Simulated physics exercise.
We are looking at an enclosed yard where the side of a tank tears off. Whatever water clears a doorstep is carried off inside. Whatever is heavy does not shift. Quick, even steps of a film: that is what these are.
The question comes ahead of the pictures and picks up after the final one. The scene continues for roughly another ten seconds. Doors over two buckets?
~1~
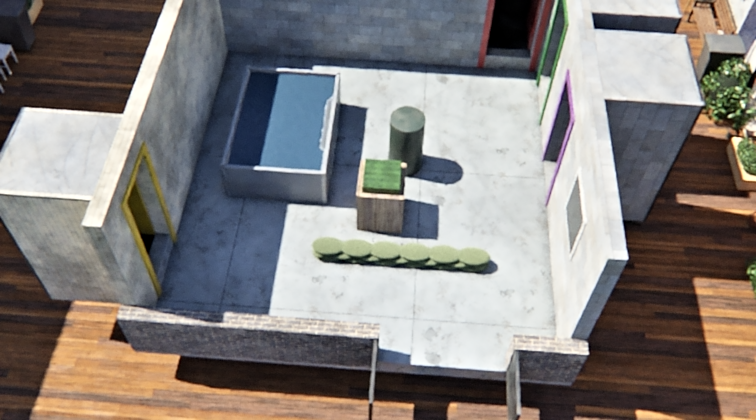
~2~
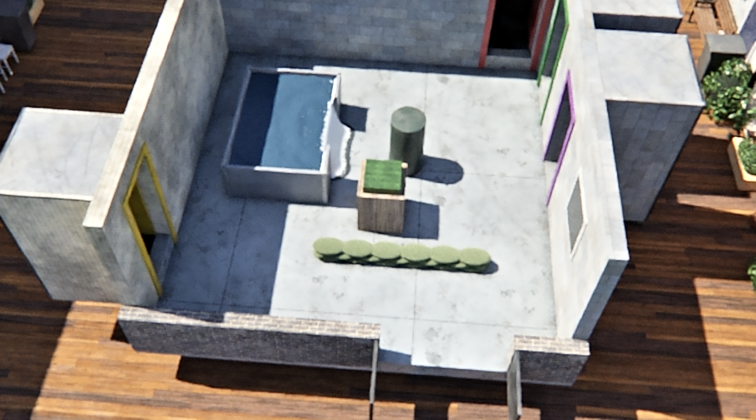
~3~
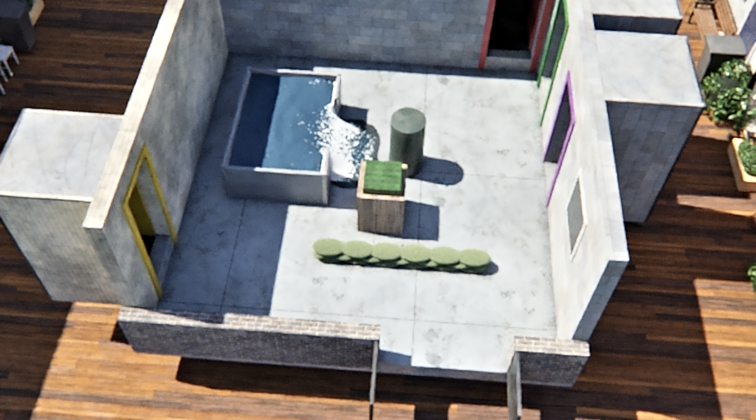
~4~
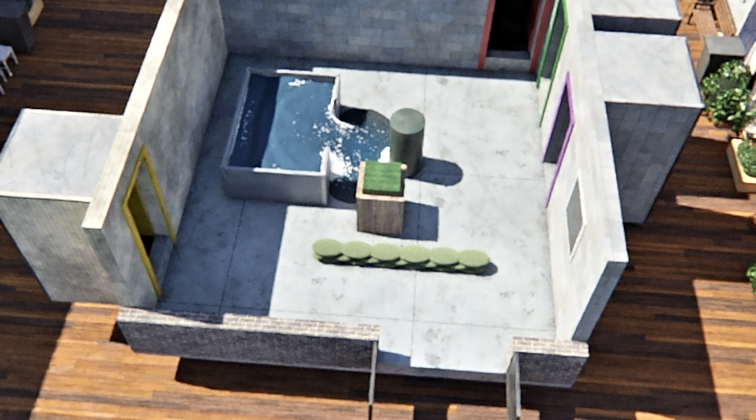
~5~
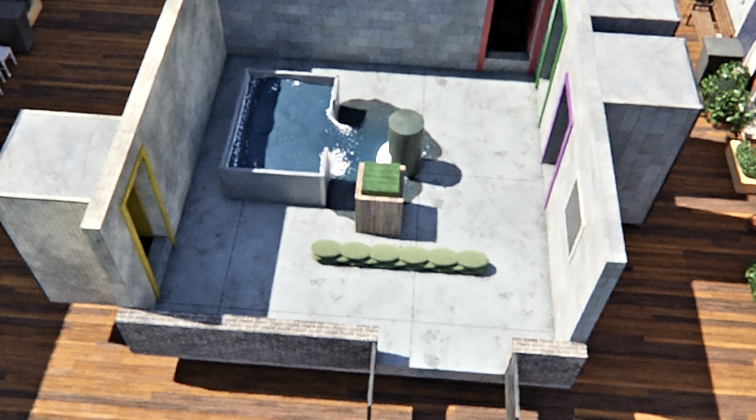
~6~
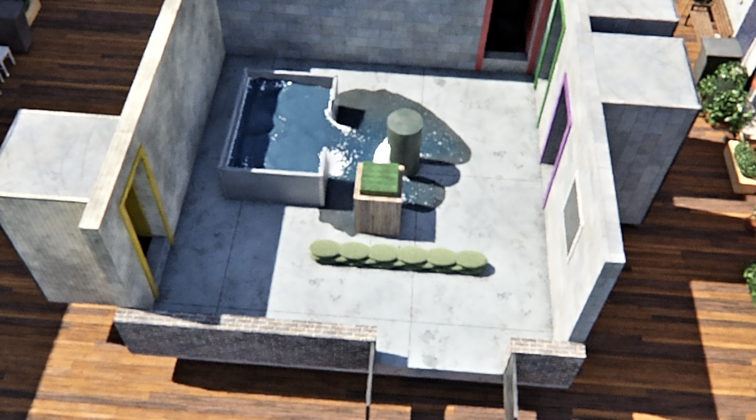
Result: The green door swallows an okay amount of water, the yellow door swallows an okay amount of water, the red door swallows an okay amount of water, the purple door swallows too much water.
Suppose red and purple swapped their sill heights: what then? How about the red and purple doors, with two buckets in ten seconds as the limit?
For red, over the limit; for purple, not over the limit.
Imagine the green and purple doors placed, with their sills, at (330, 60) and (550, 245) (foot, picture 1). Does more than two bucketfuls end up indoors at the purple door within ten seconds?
One by one: The purple one takes more.
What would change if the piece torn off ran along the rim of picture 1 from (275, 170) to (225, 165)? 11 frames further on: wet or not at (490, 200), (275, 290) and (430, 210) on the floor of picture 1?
So: Spared, then wetted, then spared.
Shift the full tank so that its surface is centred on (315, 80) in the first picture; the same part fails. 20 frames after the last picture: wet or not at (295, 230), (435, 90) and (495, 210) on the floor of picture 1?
As listed: Untouched, reached, reached.
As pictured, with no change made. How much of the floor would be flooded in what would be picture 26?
It should be close to 55 %.
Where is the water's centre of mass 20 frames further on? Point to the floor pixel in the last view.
The water's middle lies around (392, 151).
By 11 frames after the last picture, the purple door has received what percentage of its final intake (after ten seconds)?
5 %.
A moment on, water covers 35 % of the floor; the green door not reached, the yellow door not reached, the red door not reached, the purple door not reached.
Next, water covers 45 % of the floor; the green door wet at the sill, nothing in, the yellow door not reached, the red door wet at the sill, nothing in, the purple door under two buckets in.
Then, water covers 55 % of the floor; the green door under two buckets in, the yellow door not reached, the red door under two buckets in, the purple door far over two buckets in.
Later, water covers 70 % of the floor; the green door under two buckets in, the yellow door wet at the sill, nothing in, the red door under two buckets in, the purple door far over two buckets in.
In the end, water covers 95 % of the floor; the green door under two buckets in, the yellow door wet at the sill, nothing in, the red door under two buckets in, the purple door far over two buckets in.
